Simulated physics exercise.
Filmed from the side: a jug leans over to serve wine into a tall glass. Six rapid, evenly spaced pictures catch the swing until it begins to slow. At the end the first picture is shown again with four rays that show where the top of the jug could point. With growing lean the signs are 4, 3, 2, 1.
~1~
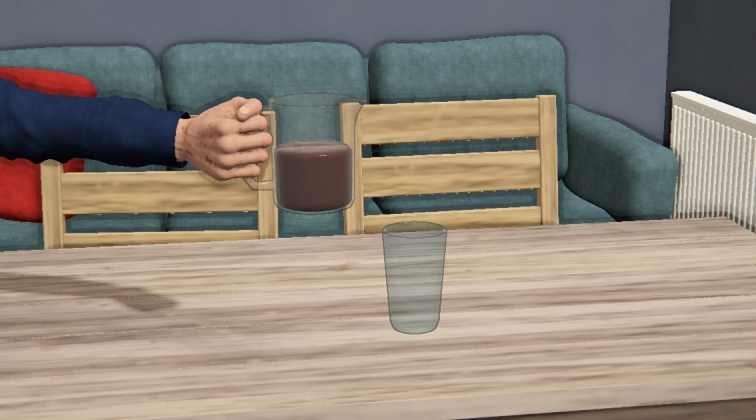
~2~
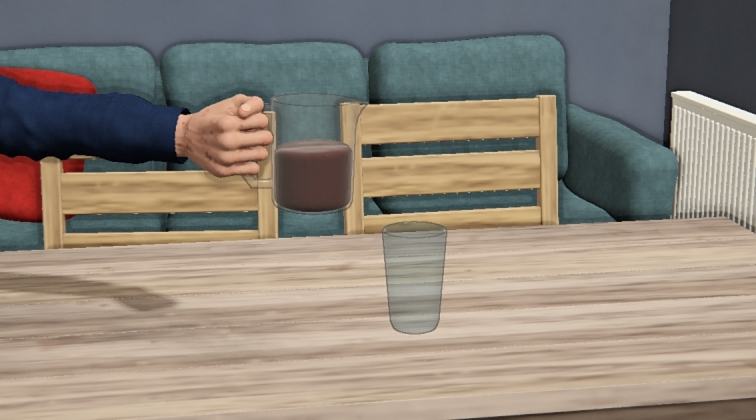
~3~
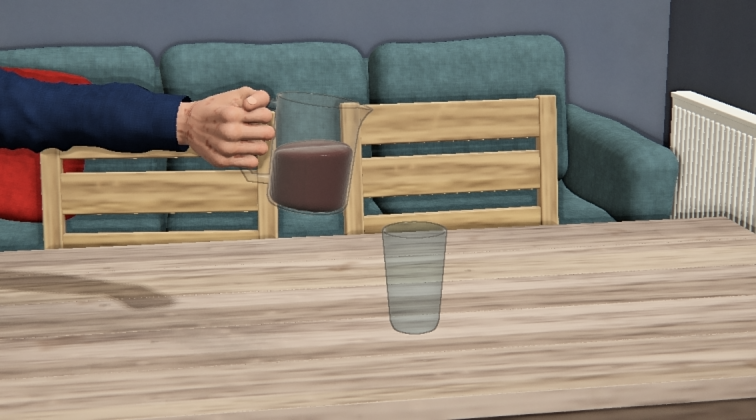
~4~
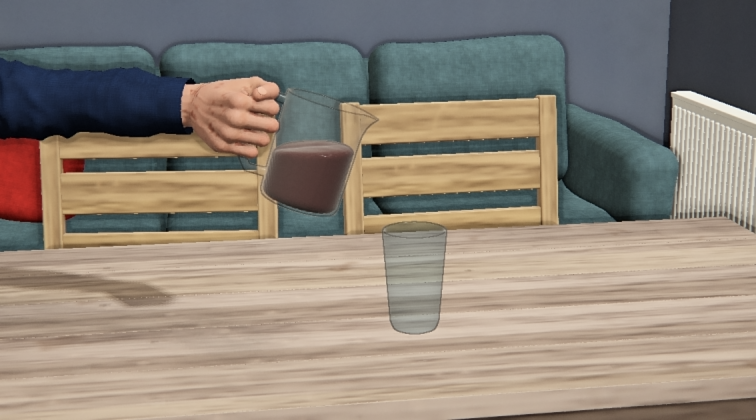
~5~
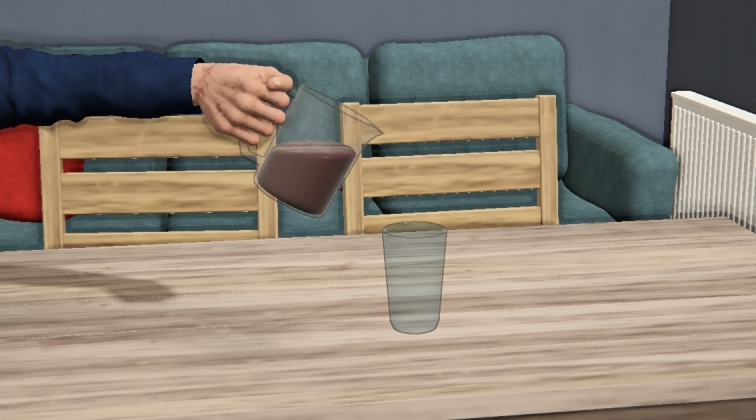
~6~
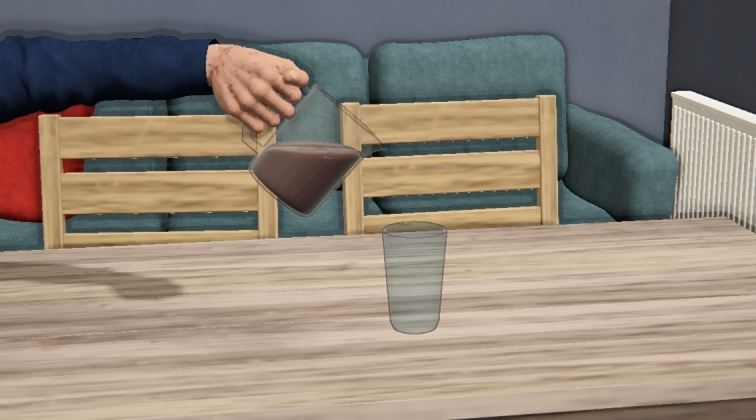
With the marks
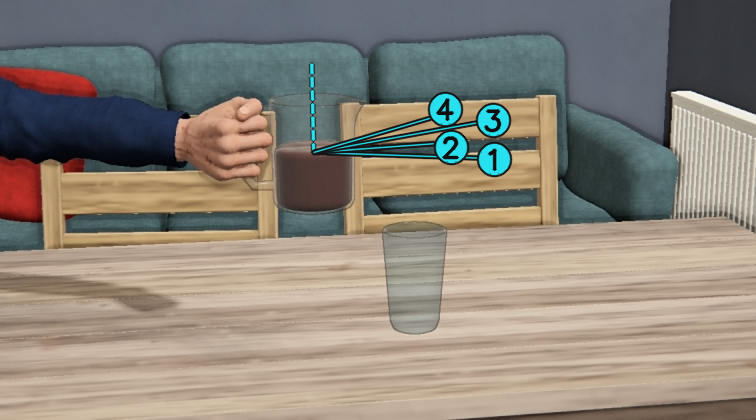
In the video, a hand in a dark blue sleeve holds a clear jug of dark reddish-brown liquid above a wooden table, left of an empty tall glass, then tilts the jug steadily to the right toward the glass.
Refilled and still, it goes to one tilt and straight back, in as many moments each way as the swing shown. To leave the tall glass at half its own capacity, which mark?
Mark 4.
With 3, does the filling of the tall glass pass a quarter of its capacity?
Yes, it does.
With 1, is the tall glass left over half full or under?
Over half.
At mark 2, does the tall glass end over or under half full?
Over.
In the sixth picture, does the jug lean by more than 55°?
No, it does not.
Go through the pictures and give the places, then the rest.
The first frame shows upright, lip at (365, 101); rim of the tall glass round (415, 229); nothing has left yet.
The second frame shows tipped about 2°, lip at (366, 103); nothing has left yet.
The third frame shows tipped about 8°, lip at (371, 109); nothing has left yet.
The fourth frame shows tipped about 18°, lip at (377, 118); nothing has left yet.
The fifth frame shows tipped about 29°, lip at (382, 132); nothing has left yet.
The sixth frame shows tipped about 42°, lip at (385, 147); nothing has left yet.
In cyan, 1 at (477, 158); 2 at (433, 143); 3 at (477, 122); 4 at (430, 118).
If 1 is chosen, the tall glass ends with about 87 % of what it can hold; 6 % of the wine is spilt.
If 2 is chosen, the tall glass ends with about 74 % of what it can hold; 6 % of the wine is spilt.
If 3 is chosen, the tall glass ends with about 63 % of what it can hold; 4 % of the wine is spilt.
If 4 is chosen, the tall glass ends with about 48 % of what it can hold; 3 % of the wine is spilt.
